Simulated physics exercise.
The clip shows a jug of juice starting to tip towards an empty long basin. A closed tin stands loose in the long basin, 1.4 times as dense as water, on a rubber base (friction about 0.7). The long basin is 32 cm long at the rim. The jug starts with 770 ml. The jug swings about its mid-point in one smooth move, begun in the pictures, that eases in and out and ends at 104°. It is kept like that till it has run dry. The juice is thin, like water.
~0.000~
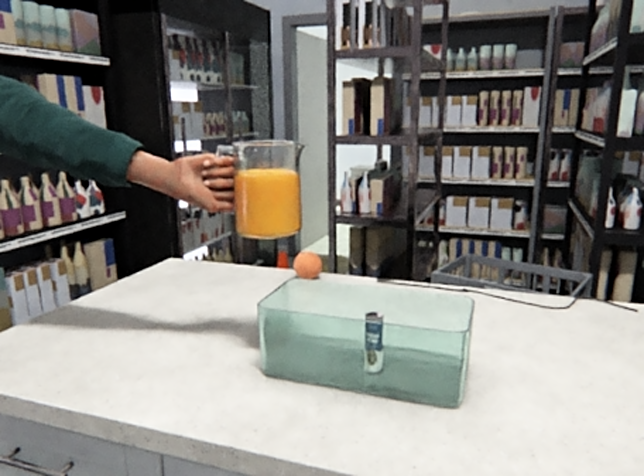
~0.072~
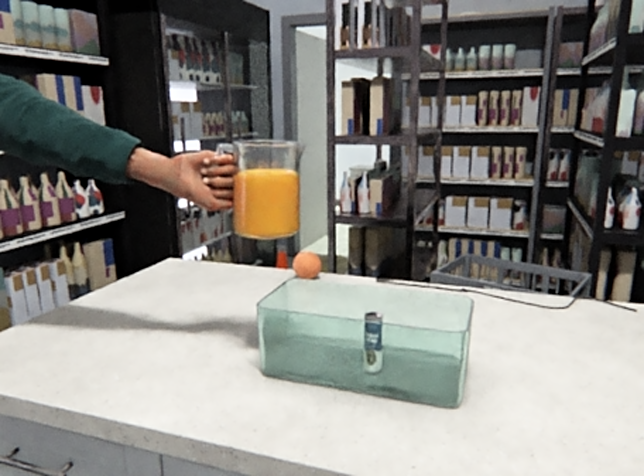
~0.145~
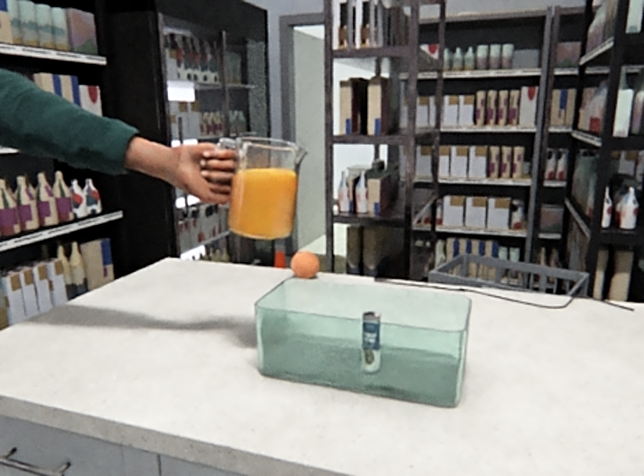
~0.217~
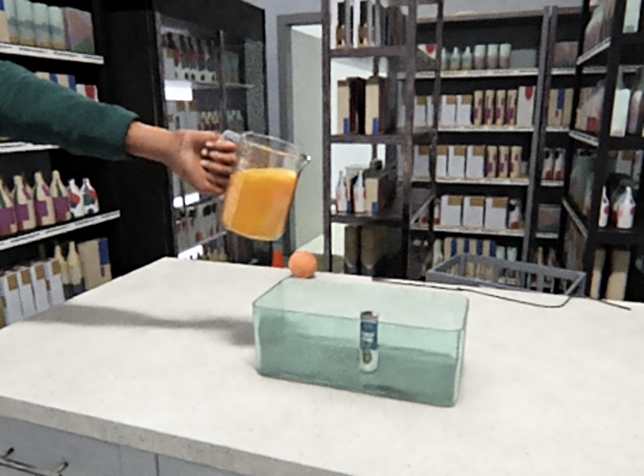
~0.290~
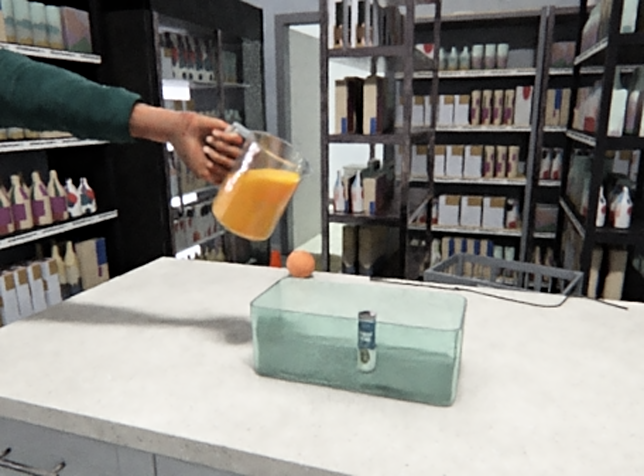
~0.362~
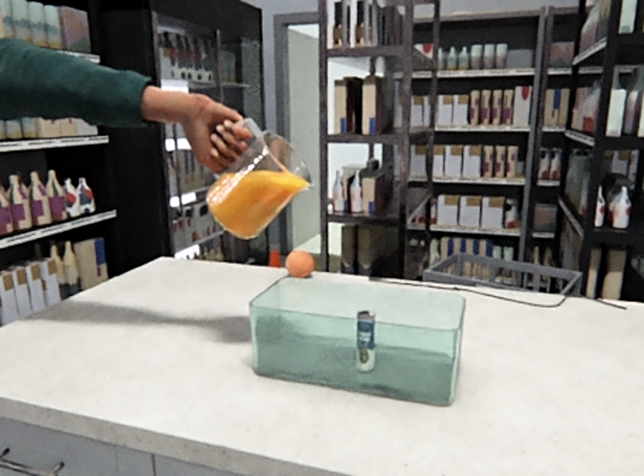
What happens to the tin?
It goes over.
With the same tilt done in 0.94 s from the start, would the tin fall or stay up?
Then it topples.
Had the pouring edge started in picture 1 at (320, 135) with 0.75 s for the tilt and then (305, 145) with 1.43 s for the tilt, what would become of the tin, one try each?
First it keeps standing; then it falls.
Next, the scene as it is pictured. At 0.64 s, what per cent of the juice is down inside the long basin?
Some 6 per cent.
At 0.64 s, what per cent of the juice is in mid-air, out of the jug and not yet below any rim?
Near 24 in a hundred.
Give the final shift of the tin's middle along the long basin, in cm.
About 9.5 cm.
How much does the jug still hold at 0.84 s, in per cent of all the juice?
Near 26 in a hundred.
Then, 0.64 s in, the tilt is 96° and 71 per cent is still to pour; the tin stands where it began.
Then, 0.84 s in, the tilt is 104° and 26 per cent is still to pour; the tin stands 4 cm from where it began.
Then, 1.05 s in, the tilt is 104° and 7 per cent is still to pour; the tin lies on its side.
Then, 1.28 s in, the tilt is 104° and 1 per cent is still to pour; the tin lies on its side.
Finally, the tin lies on its side.
